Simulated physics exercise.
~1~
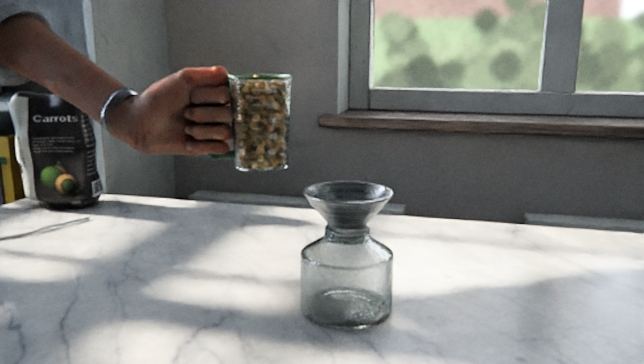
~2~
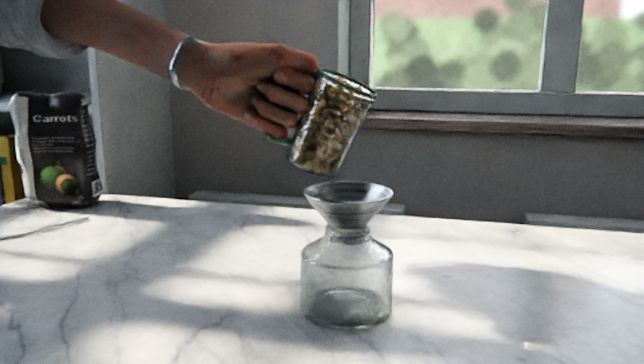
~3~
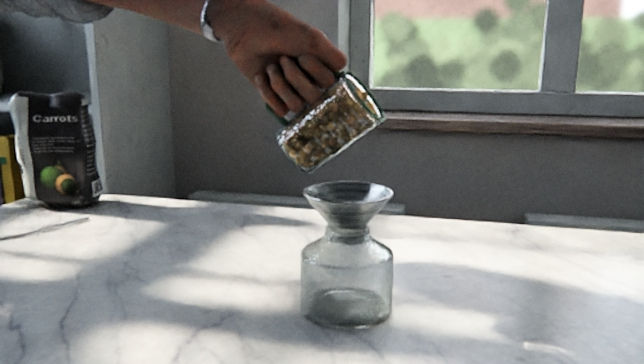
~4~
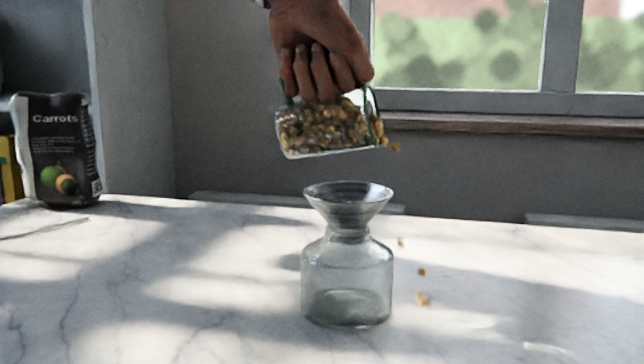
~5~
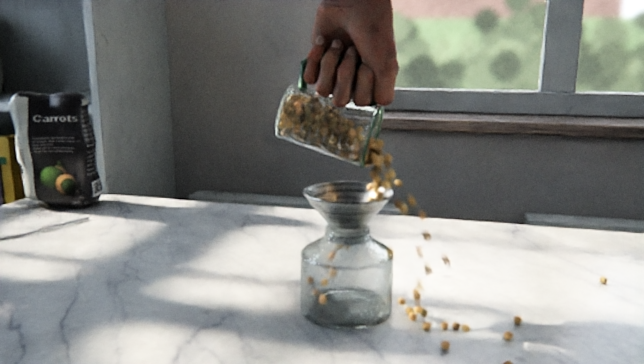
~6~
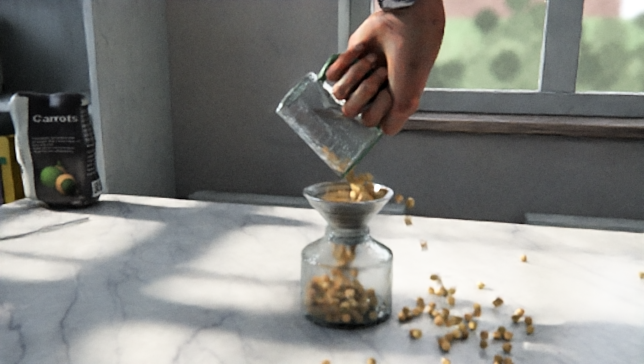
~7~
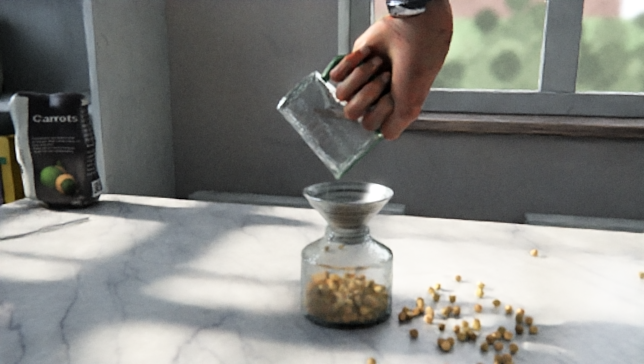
Hand tipping a glass cup of chickpeas over a funnel in a glass jar, most landing inside and some scattering across the marble counter.
